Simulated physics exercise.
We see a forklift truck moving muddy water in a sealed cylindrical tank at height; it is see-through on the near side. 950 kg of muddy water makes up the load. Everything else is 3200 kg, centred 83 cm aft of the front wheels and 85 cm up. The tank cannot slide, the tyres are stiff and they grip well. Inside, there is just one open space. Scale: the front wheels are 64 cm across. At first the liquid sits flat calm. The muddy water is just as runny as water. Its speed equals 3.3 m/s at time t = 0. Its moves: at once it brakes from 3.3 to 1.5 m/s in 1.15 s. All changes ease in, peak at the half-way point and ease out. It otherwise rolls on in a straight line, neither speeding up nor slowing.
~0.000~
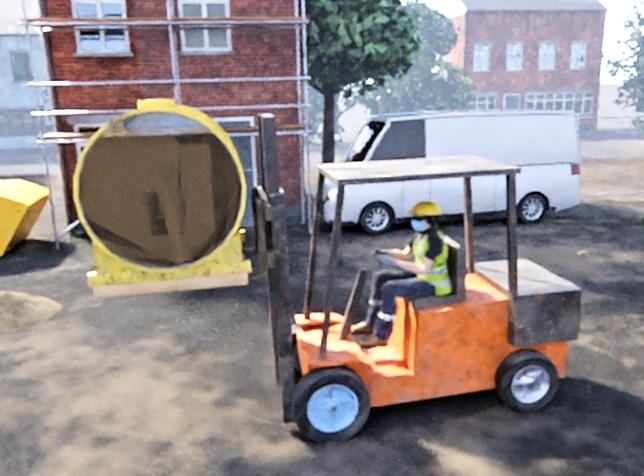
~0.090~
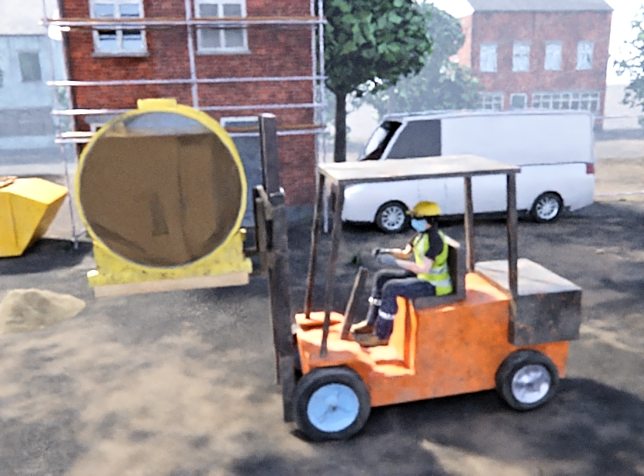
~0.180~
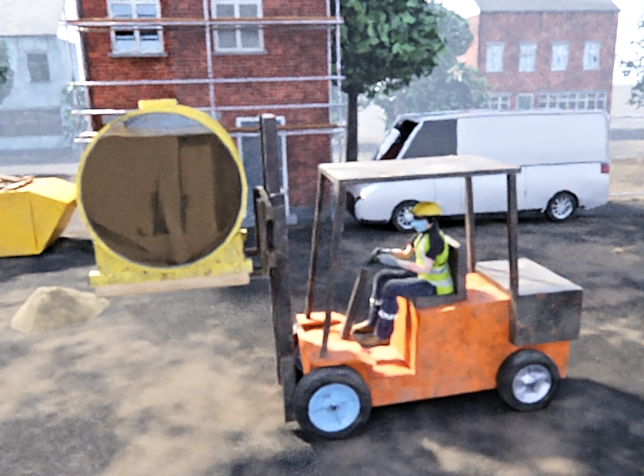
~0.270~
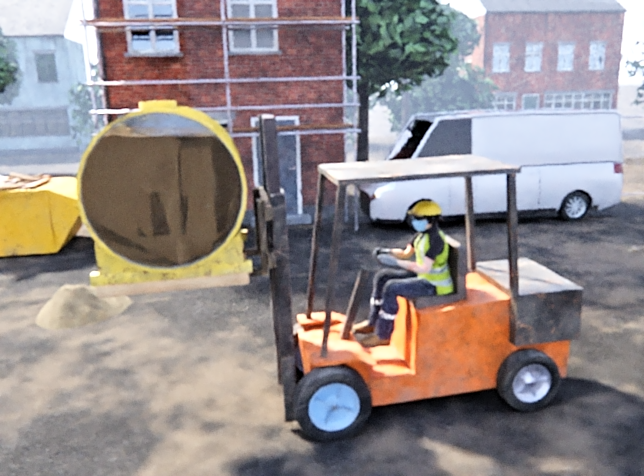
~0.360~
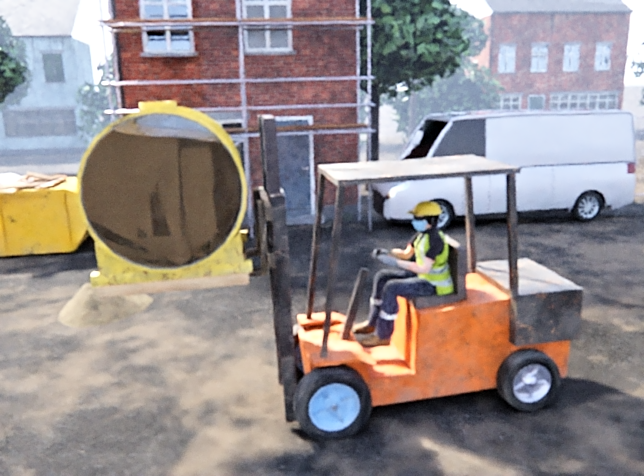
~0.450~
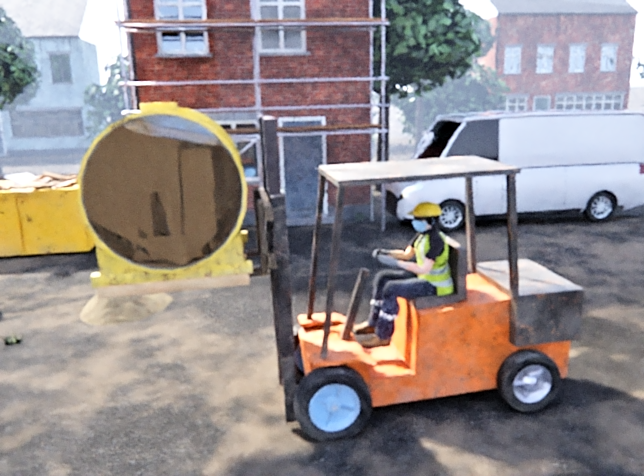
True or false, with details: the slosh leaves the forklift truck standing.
True, with no lift at all.
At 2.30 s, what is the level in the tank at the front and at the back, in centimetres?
Some 88 cm in front and some 90 cm behind.
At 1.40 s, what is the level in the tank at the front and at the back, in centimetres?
Level, front = 88 cm; level, back = 90 cm.
Then, 0.55 s in, the lean is 1° nose down, wheels down; the liquid stands 81 cm at the back and 91 cm at the front.
Then, 1.40 s in, the lean is 0°, wheels down; the liquid stands 89 cm at the back and 87 cm at the front.
Then, 2.30 s in, the lean is 0°, wheels down; the liquid stands 90 cm at the back and 88 cm at the front.
Then, 4.14 s in, no wheel has left the ground; at worst the lighter axle bore 0 per cent of the weight.
